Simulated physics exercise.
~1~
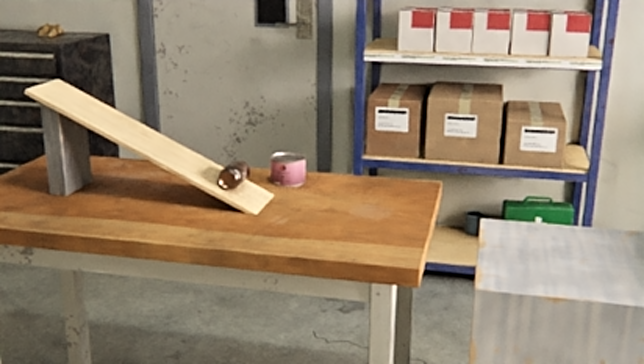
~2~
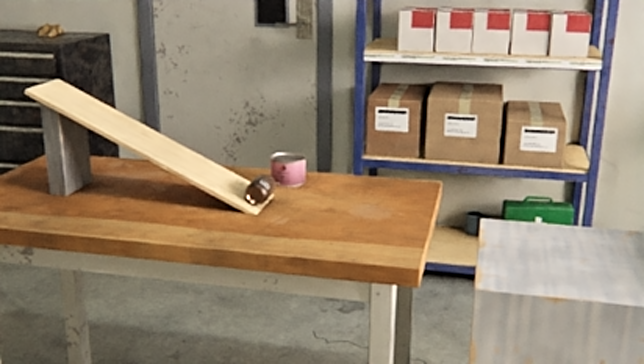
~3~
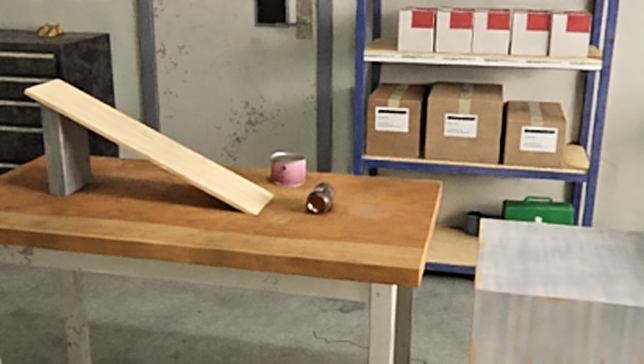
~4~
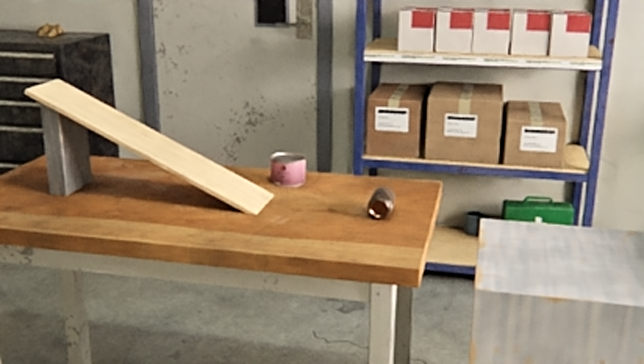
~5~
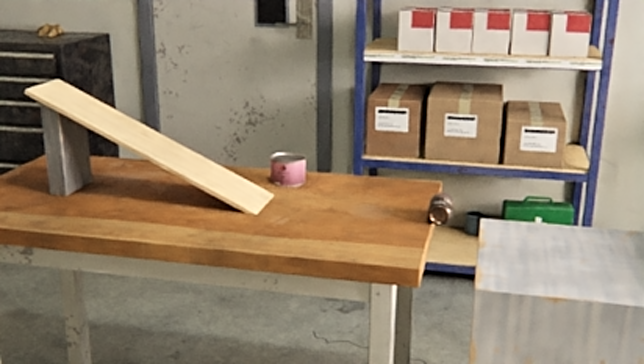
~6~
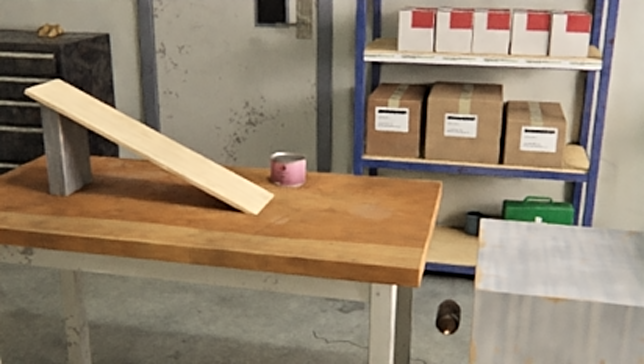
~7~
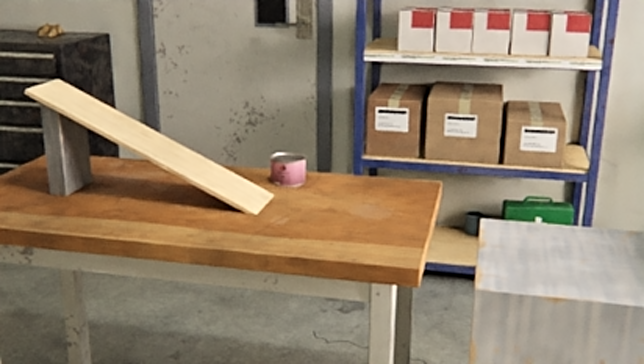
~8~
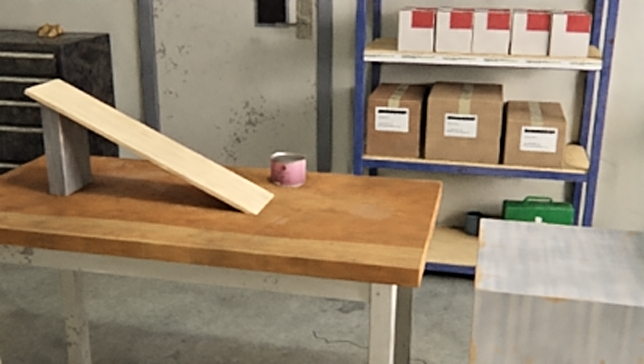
A shiny brown can rolled down a wooden ramp and across the tabletop, passing a pink tub that stayed put. It went off the table's right edge, dropped into the gap before the lower top, and disappeared from view.
